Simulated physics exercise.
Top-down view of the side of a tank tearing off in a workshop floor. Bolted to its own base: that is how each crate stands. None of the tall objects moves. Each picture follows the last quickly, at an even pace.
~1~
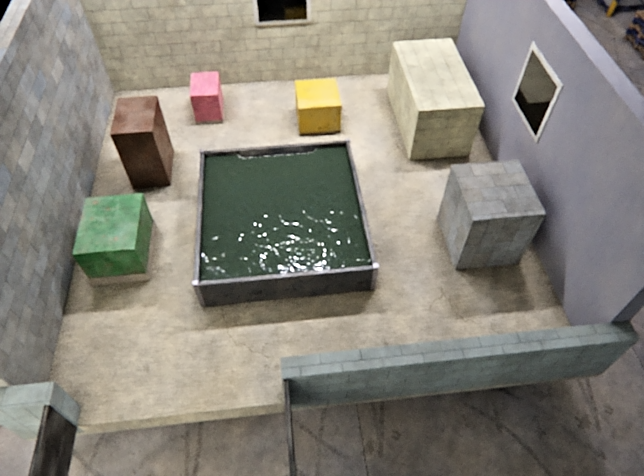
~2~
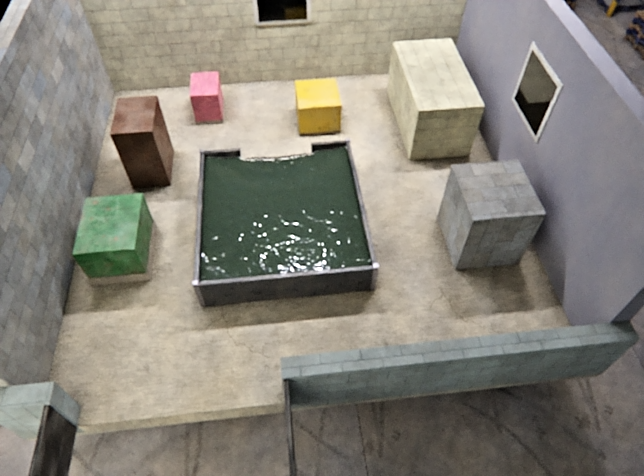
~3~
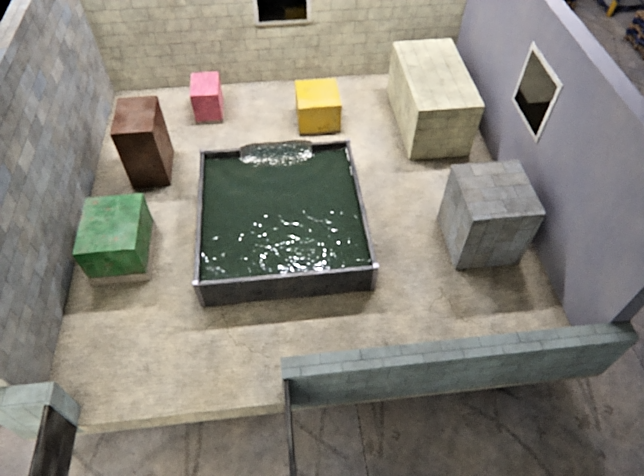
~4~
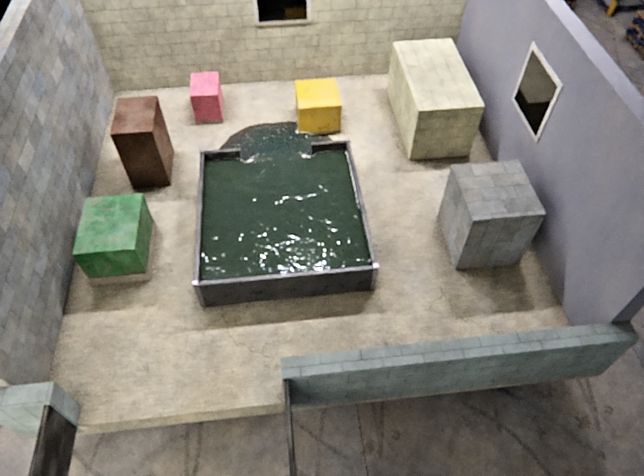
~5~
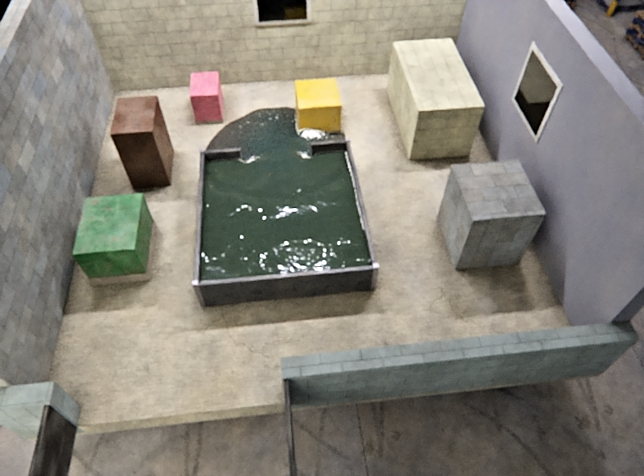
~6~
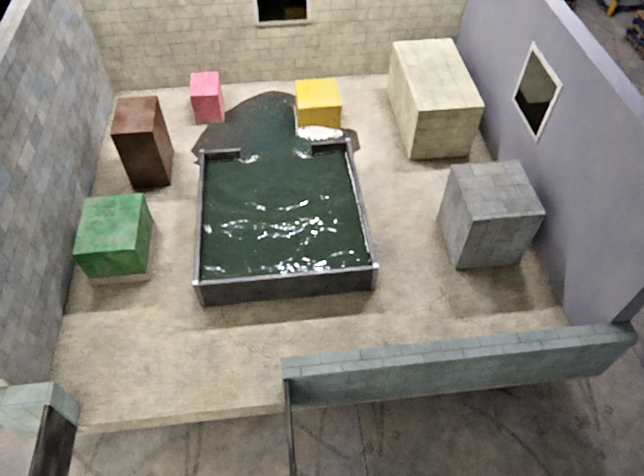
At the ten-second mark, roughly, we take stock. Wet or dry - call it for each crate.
Calls: Yellow crate - wet; green crate - dry; pink crate - wet.
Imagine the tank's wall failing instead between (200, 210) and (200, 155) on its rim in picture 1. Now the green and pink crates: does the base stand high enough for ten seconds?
Green crate: Overtopped; pink crate: Overtopped.
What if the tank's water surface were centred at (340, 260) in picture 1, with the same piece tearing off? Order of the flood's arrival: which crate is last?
I'd go with the green one.
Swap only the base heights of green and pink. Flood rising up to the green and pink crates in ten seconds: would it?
The green crate gets flooded, the pink crate gets flooded.
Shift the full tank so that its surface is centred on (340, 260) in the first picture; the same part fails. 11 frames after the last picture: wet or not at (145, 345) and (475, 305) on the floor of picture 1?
In turn: Clear, free of water.
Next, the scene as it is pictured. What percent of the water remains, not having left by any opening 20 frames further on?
My figure is close to 100 percent.
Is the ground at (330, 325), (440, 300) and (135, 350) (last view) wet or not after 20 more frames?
Going through them one by one, the first is spared, the second spared and the third spared.
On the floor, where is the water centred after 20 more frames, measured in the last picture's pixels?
My pick is pixel (272, 173).
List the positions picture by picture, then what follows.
In the first picture, the open tank at (281, 208) is whole and still.
In the second picture, the front is at a hidden place, out from the gap on the open tank's far side.
In the third picture, water pours out on the open tank's far side and has run to a hidden place.
In the fourth picture, water pours out on the open tank's far side and has run to (292, 125).
In the fifth picture, the front is at (287, 111), out from the gap on the open tank's far side.
In the sixth picture, the front is at (275, 94), out from the gap on the open tank's far side.
A moment on, water covers 15 % of the floor; the yellow crate water round its plinth, the green crate not reached, the pink crate water round its plinth.
Next, water covers 30 % of the floor; the yellow crate water round its plinth, the green crate not reached, the pink crate water round its plinth.
Then, water covers 45 % of the floor; the yellow crate water round its plinth, the green crate not reached, the pink crate water round its plinth.
Later, water covers 70 % of the floor; the yellow crate water round its plinth, the green crate water round its plinth, the pink crate water round its plinth.
In the end, water covers 95 % of the floor; the yellow crate was topped, the green crate stayed above the water, the pink crate was topped.
